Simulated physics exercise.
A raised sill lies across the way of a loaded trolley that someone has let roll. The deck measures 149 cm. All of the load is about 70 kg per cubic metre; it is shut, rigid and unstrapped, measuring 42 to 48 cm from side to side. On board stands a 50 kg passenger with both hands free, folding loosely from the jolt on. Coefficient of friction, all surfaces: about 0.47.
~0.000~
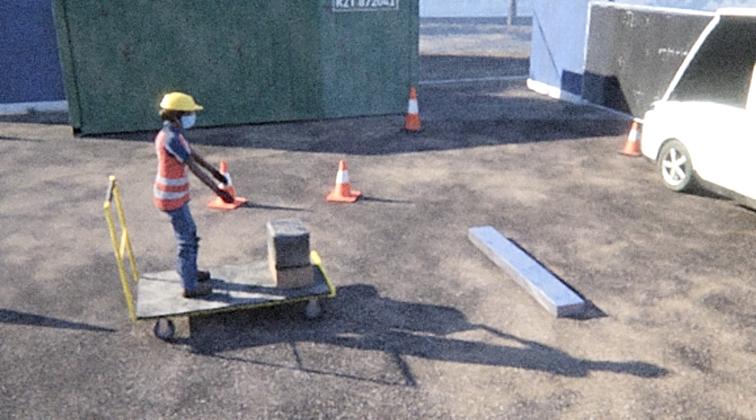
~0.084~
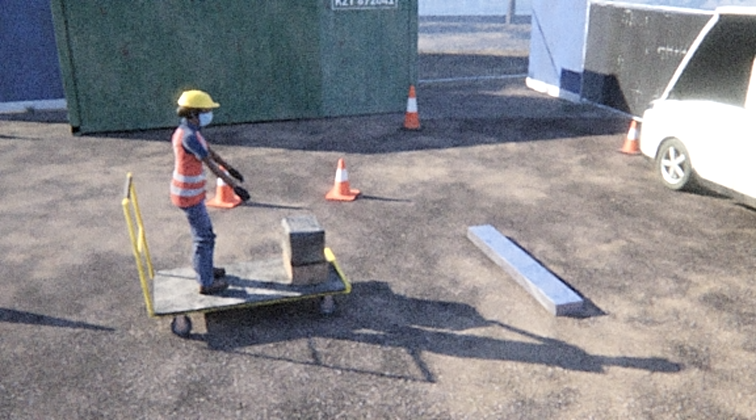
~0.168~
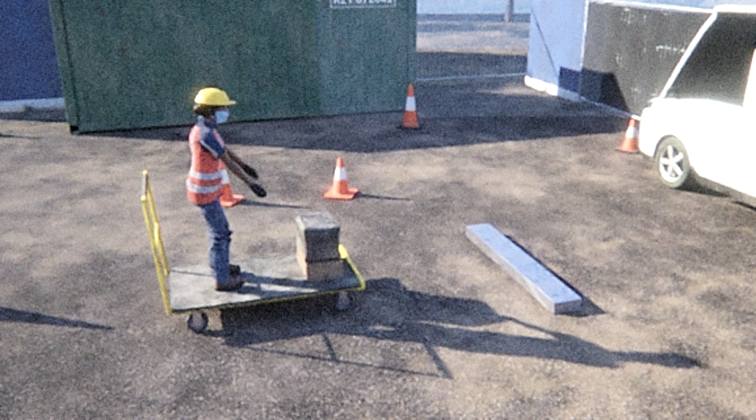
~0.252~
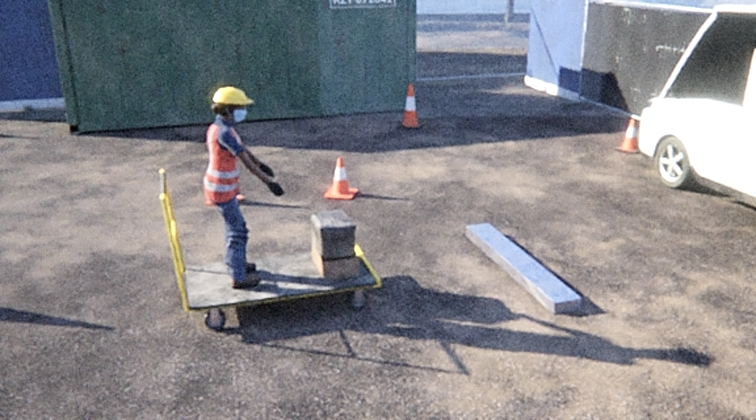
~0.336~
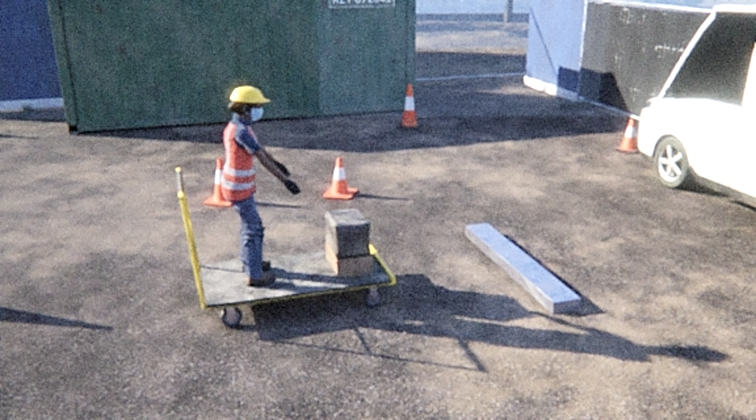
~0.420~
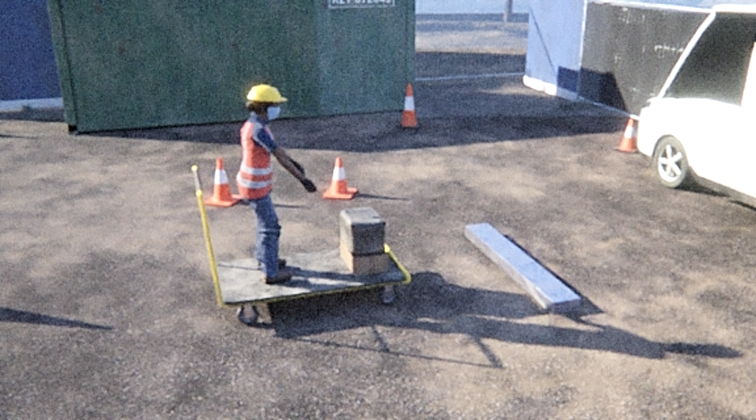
In a paved yard with orange cones, a yellow-framed trolley rolled slowly to the right, carrying a standing figure in a yellow helmet and orange vest, arms held out in front, behind a dark boxy load.
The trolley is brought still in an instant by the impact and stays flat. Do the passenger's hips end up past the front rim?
It is not shed from the deck.
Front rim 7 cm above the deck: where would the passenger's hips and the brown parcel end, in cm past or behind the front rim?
Both stay back - hips 60 cm behind, brown 20 cm behind.
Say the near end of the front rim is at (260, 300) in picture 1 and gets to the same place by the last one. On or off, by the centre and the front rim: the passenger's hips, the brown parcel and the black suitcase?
Hips - dropped, brown - kept, black - dropped.
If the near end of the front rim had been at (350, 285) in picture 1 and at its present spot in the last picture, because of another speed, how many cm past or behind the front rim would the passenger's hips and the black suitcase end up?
Hips 80 behind, black 50 past.
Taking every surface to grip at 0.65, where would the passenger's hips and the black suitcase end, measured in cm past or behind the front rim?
Then the hips stay 60 cm short of the rim while the black one ends 90 cm beyond it.
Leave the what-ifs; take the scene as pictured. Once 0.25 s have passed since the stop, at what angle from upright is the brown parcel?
It leans roughly 0°.
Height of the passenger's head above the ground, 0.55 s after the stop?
About 50 cm.
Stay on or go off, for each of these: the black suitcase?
End result - black: Goes over.
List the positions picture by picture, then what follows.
The first picture shows hips (171, 194), black suitcase (288, 242), rim corner (334, 292); 181 cm short of the stop.
The second picture shows hips (188, 191), black suitcase (303, 239), rim corner (349, 288); 168 cm short of the stop.
The third picture shows hips (204, 188), black suitcase (318, 236), rim corner (363, 285); 155 cm short of the stop.
The fourth picture shows hips (222, 187), black suitcase (333, 234), rim corner (379, 283); 141 cm short of the stop.
The fifth picture shows hips (238, 185), black suitcase (348, 232), rim corner (394, 280); 128 cm short of the stop.
The sixth picture shows hips (255, 183), black suitcase (362, 231), rim corner (409, 278); 114 cm short of the stop. Speed about 1.6 m/s.
After 1.14 s the deck stops.
After 1.39 s the passenger's hips are 80 cm behind the rim, near (433, 194) in the last picture's view.
After 1.69 s the passenger's hips are 67 cm behind the rim, near (447, 214) in the last picture's view.
After 2.14 s the passenger's hips are 63 cm behind the rim, near (451, 212) in the last picture's view.
At rest, 5.1 s, past the rim, black suitcase; behind it, brown parcel and the passenger's hips.
